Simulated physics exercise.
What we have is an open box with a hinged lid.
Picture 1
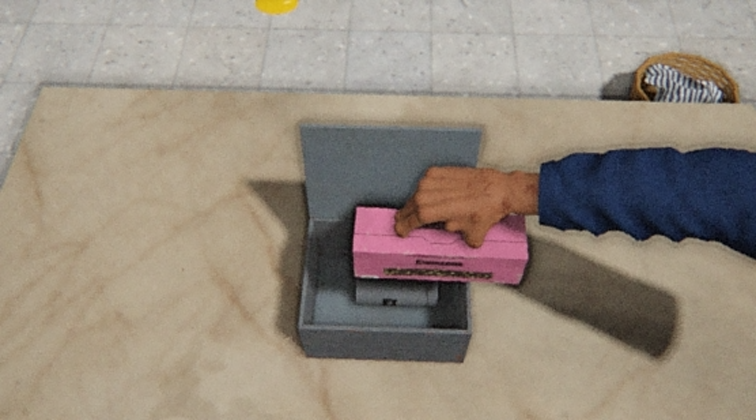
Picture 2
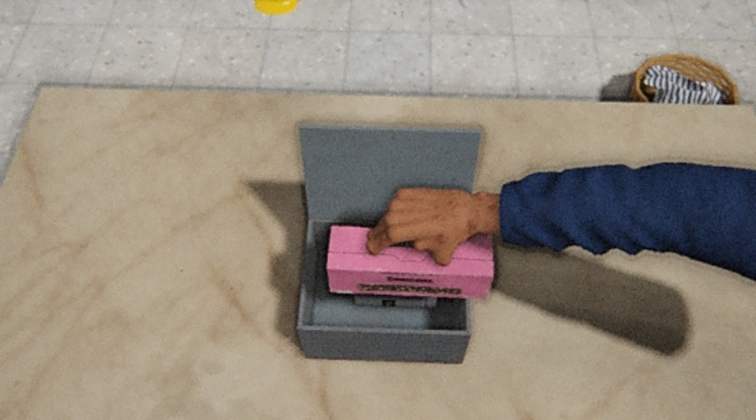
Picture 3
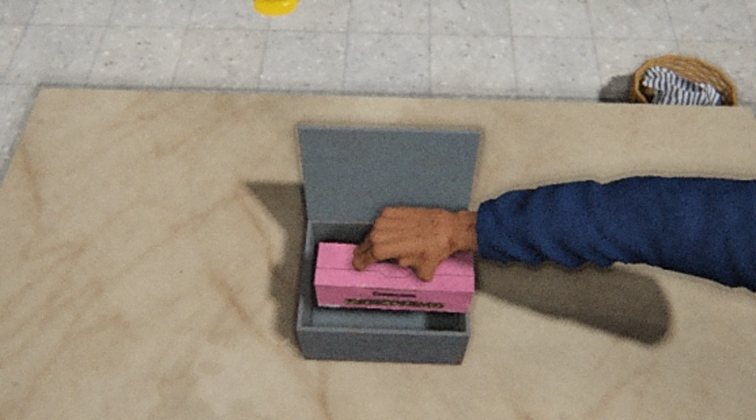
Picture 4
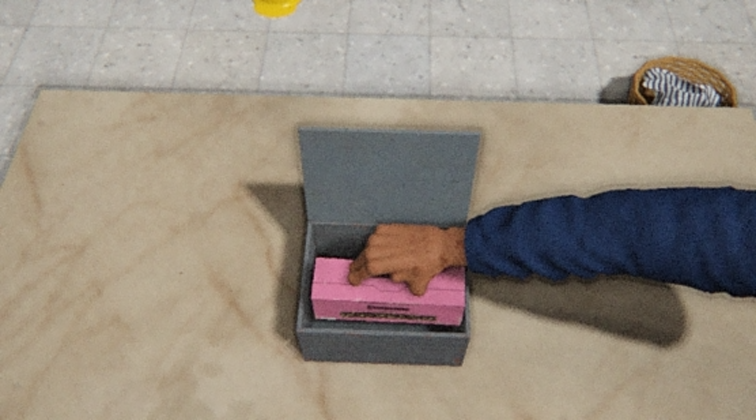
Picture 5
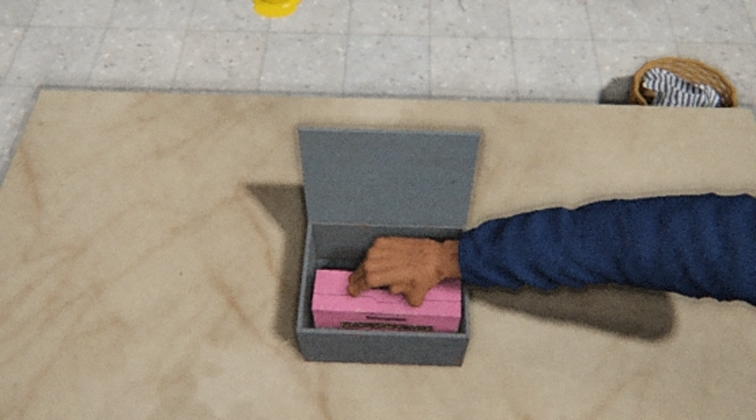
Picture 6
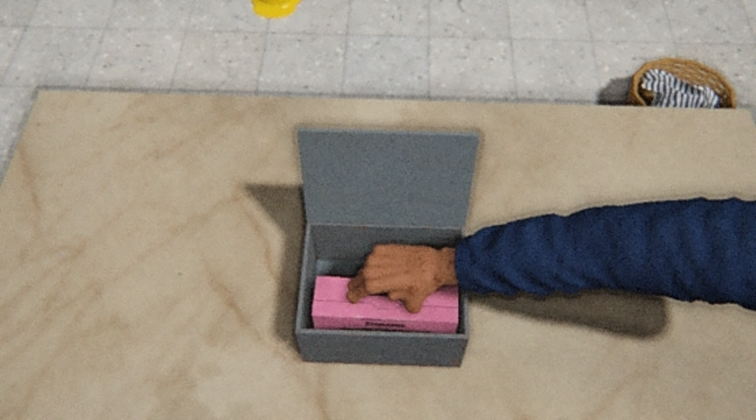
A pink carton was lowered into an open grey box by a hand in a blue sleeve, moving down and slightly left over a grey object inside, and the hand still held it there.
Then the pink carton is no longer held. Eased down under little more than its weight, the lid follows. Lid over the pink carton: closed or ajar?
Closed.
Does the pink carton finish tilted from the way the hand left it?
Looking at the last picture, it is left as set.
Then, 0.80 s later than the last frame, lid starting down; pink carton moved a little near (386, 327); grey shaker moved about its own width.
Then, 1.60 s later than the last frame, lid 60° above the rim; pink carton moved a little near (386, 327); grey shaker moved about its own width.
Then, 2.20 s later than the last frame, lid 19° above the rim; pink carton moved a little near (386, 327); grey shaker moved about its own width.
When it is over, lid shut; moved from the start, pink carton; grey shaker as before. End places, in pixels of the last picture, pink carton near (386, 327).
